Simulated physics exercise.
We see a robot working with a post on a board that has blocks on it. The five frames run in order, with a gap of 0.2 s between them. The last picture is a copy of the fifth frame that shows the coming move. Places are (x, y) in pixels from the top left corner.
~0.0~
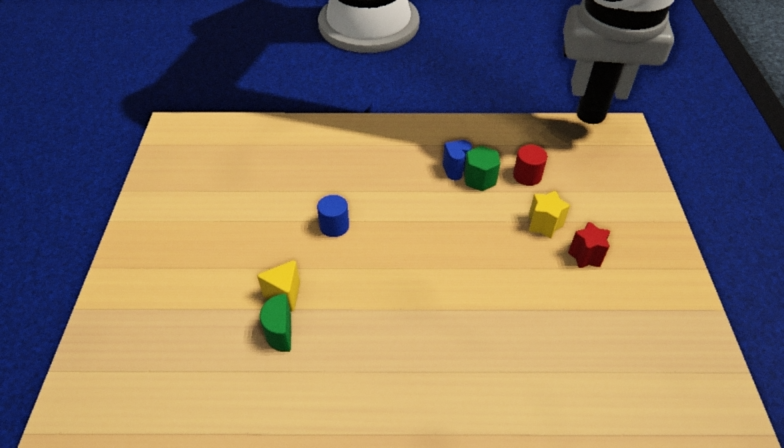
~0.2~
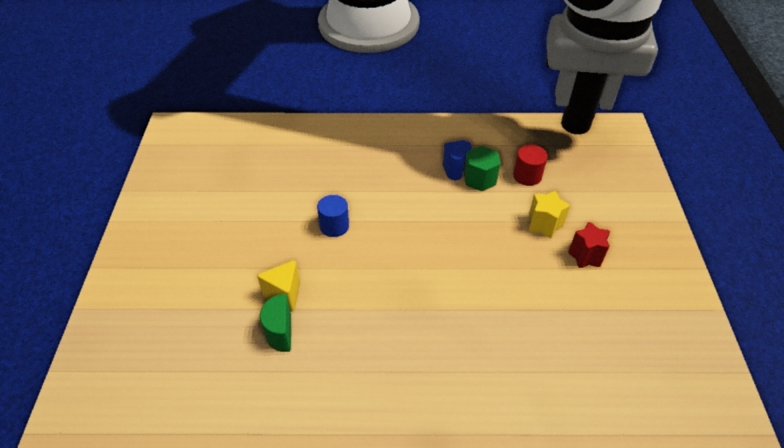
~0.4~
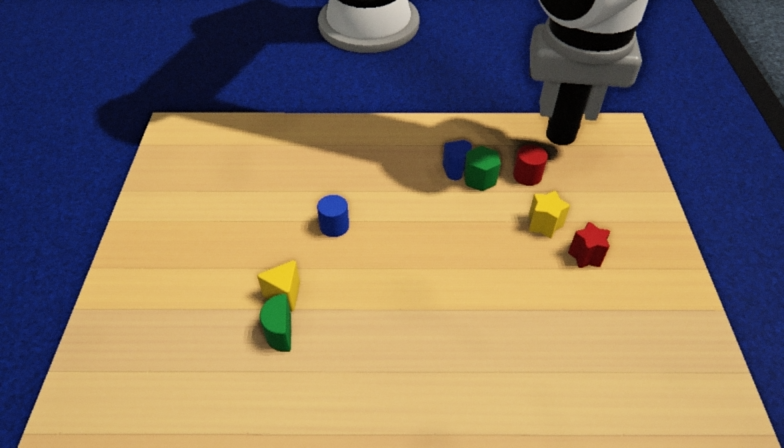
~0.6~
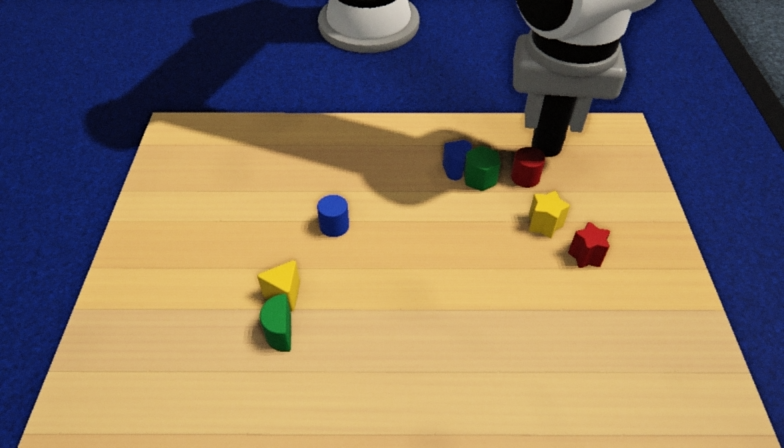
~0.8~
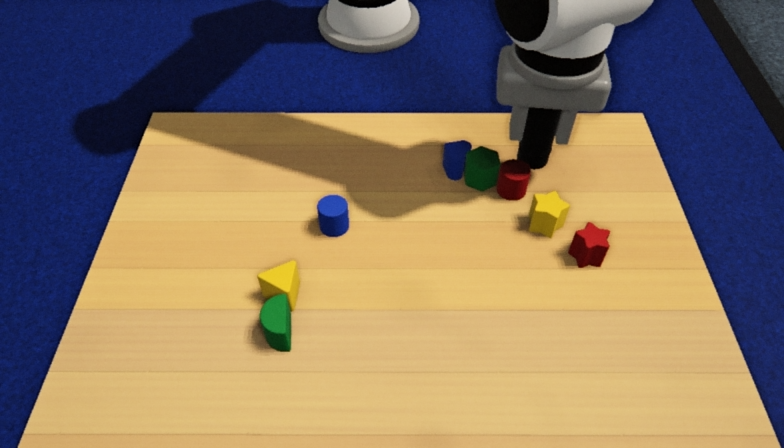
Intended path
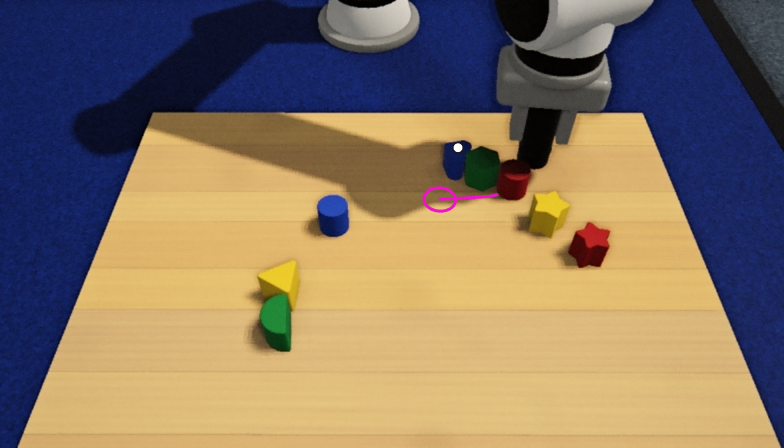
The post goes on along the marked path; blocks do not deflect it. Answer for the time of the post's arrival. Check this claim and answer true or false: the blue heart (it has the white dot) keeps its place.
False - the claim does not hold.
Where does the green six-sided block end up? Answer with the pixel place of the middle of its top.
When the path ends, it will be at (439, 155).
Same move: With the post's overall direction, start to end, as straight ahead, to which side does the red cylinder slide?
It heads left.
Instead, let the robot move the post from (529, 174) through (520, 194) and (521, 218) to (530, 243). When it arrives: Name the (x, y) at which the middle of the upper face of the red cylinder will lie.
Its top centre lands on (494, 199).
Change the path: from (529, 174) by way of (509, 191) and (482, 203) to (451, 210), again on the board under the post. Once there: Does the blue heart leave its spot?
Yes.
Drawn move, from (529, 174) over (506, 191) and (474, 197) to (440, 199); the dot is on the blue heart.
On the path given first. One third of the way, post at (509, 177); green six-sided block at (480, 158), turned 15° clockwise; red cylinder at (494, 187).
Two thirds of the way, post at (476, 183); blue heart at (446, 140), turned 35° clockwise; green six-sided block at (455, 158), turned 60° clockwise; red cylinder at (474, 199).
At the end, post at (441, 185); blue heart at (442, 137), turned 60° clockwise; green six-sided block at (439, 155), turned 85° clockwise; red cylinder at (468, 200); yellow star still.
